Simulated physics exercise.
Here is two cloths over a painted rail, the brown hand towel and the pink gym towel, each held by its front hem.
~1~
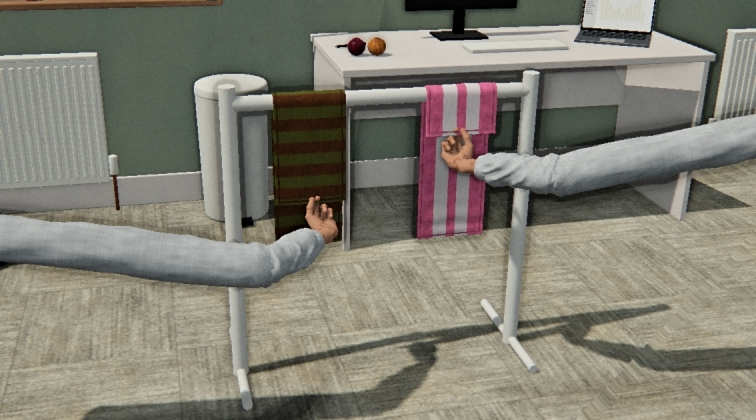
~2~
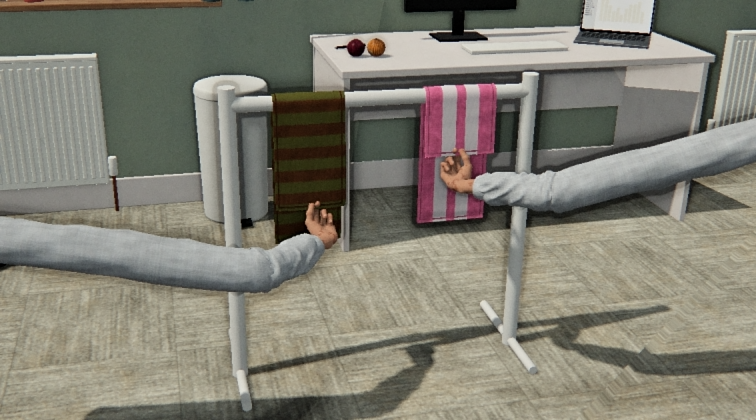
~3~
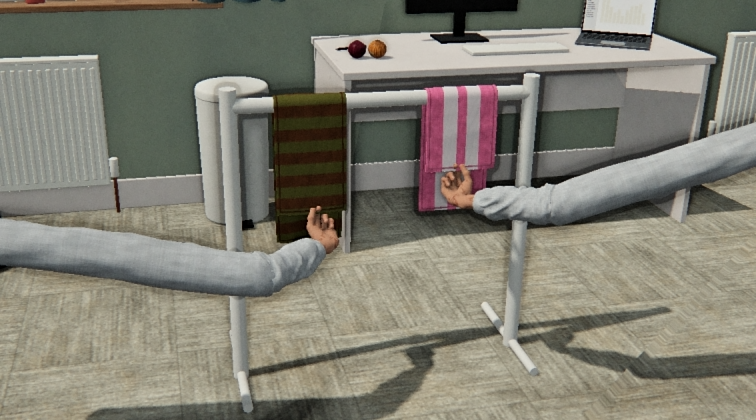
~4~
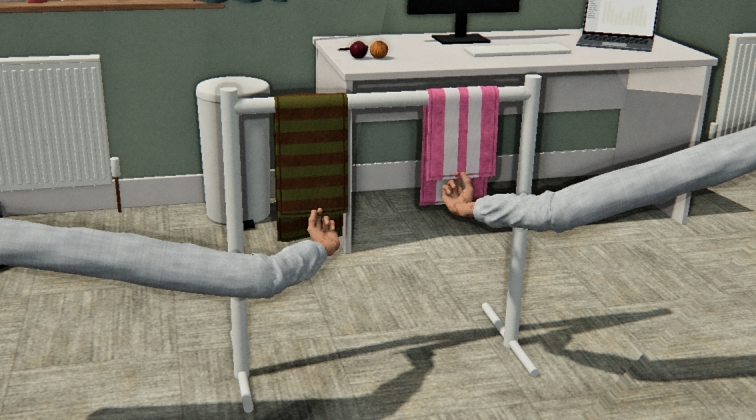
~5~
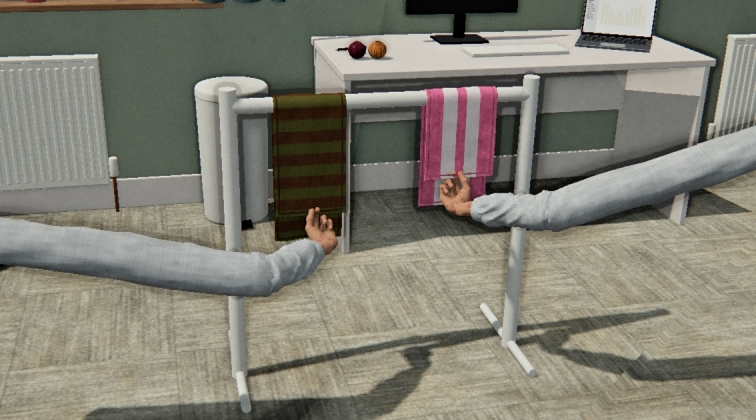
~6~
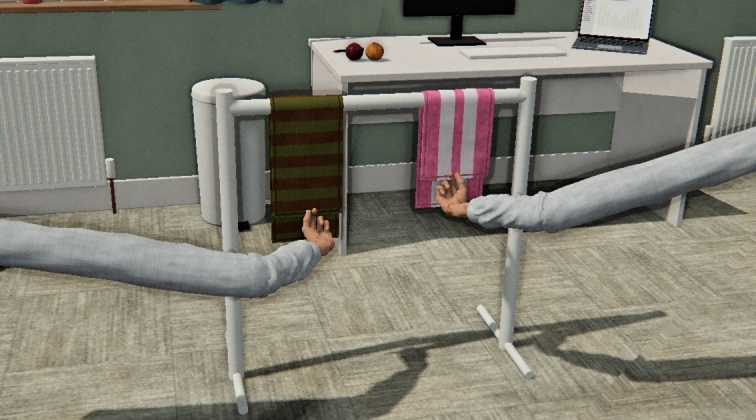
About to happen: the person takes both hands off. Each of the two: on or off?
Brown hand towel: Stays; pink gym towel: Stays.
Then, 0.90 s past the final frame, hand towel unmoved; gym towel unmoved.
When it is over, hand towel unmoved; gym towel unmoved. The brown hand towel keeps its place and the pink gym towel stays on.
